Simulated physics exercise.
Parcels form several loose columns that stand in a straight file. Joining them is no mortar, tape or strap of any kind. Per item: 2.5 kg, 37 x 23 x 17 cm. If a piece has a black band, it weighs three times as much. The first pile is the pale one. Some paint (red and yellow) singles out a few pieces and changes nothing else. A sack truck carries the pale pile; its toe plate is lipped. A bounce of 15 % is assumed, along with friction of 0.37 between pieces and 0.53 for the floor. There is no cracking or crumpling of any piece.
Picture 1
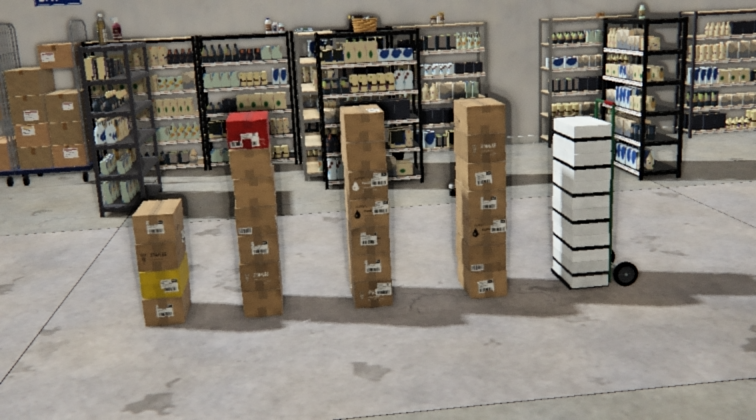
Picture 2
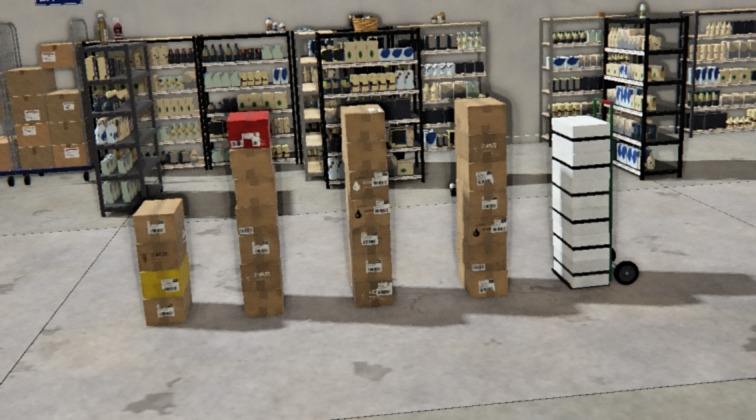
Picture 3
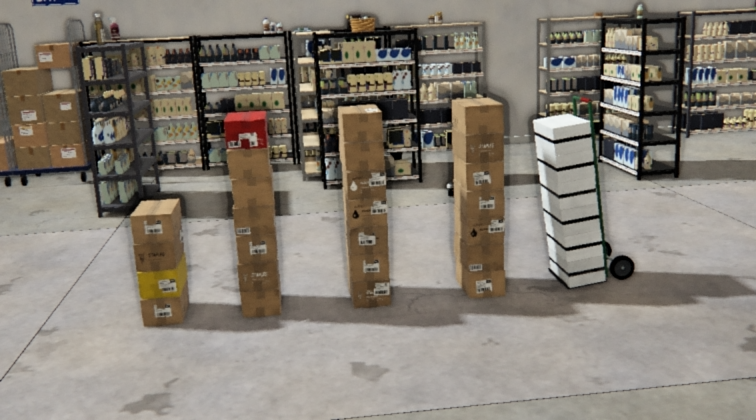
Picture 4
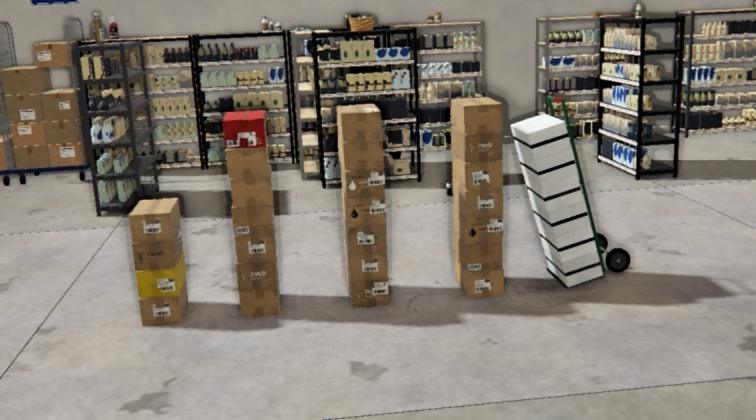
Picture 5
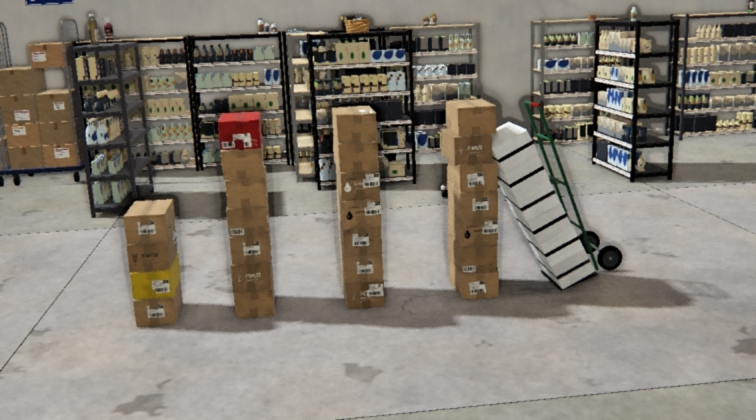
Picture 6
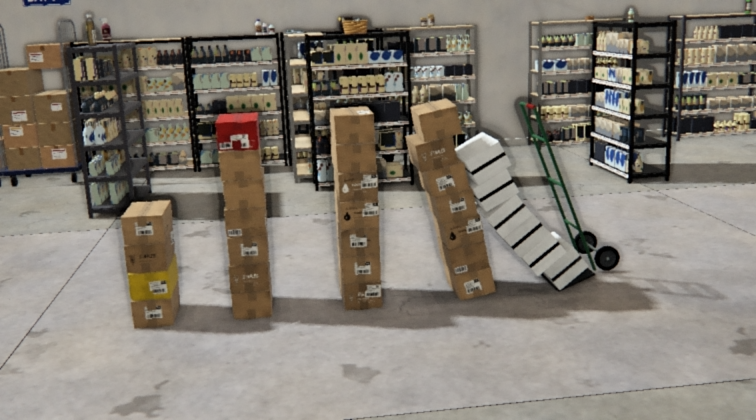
Hand truck tilting left with a stack of white boxes, which slide off against a brown column and push it leftward.
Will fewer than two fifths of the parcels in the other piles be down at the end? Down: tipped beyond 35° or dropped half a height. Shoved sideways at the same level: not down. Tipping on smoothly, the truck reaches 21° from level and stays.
No.
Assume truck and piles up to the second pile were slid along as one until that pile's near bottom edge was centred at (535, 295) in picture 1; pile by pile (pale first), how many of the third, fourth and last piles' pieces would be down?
Pile by pile, third 6, fourth 6, last 4.
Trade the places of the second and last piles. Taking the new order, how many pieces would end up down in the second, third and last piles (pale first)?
Second 3, third 6, last 6.
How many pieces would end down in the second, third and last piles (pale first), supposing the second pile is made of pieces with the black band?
Then the second pile would have 6 down, the third 6, and the last 4.
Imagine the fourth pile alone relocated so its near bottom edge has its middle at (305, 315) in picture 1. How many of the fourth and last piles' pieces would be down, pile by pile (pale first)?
In that case the fourth pile would have 5 down and the last 2.
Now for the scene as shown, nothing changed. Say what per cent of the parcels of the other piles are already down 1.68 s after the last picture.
By then, 75 per cent.
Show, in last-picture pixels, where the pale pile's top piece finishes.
Resting point in the last picture: Around (404, 226).
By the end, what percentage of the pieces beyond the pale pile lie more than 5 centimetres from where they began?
95 in a hundred end up shifted.
Then, 0.48 s after the last picture, 6 of the pale pile down; 6 of the 25 other parcels down.
Then, 1.68 s after the last picture, 6 of the pale pile down; 19 of the 25 other parcels down; red parcel upside down; yellow parcel leaning 28°.
At rest, 6 of the pale pile down; 23 of the 25 other parcels down; red parcel upside down; yellow parcel on its side. That is 92 per cent. As the last picture would show them, middles, yellow parcel near (68, 303).
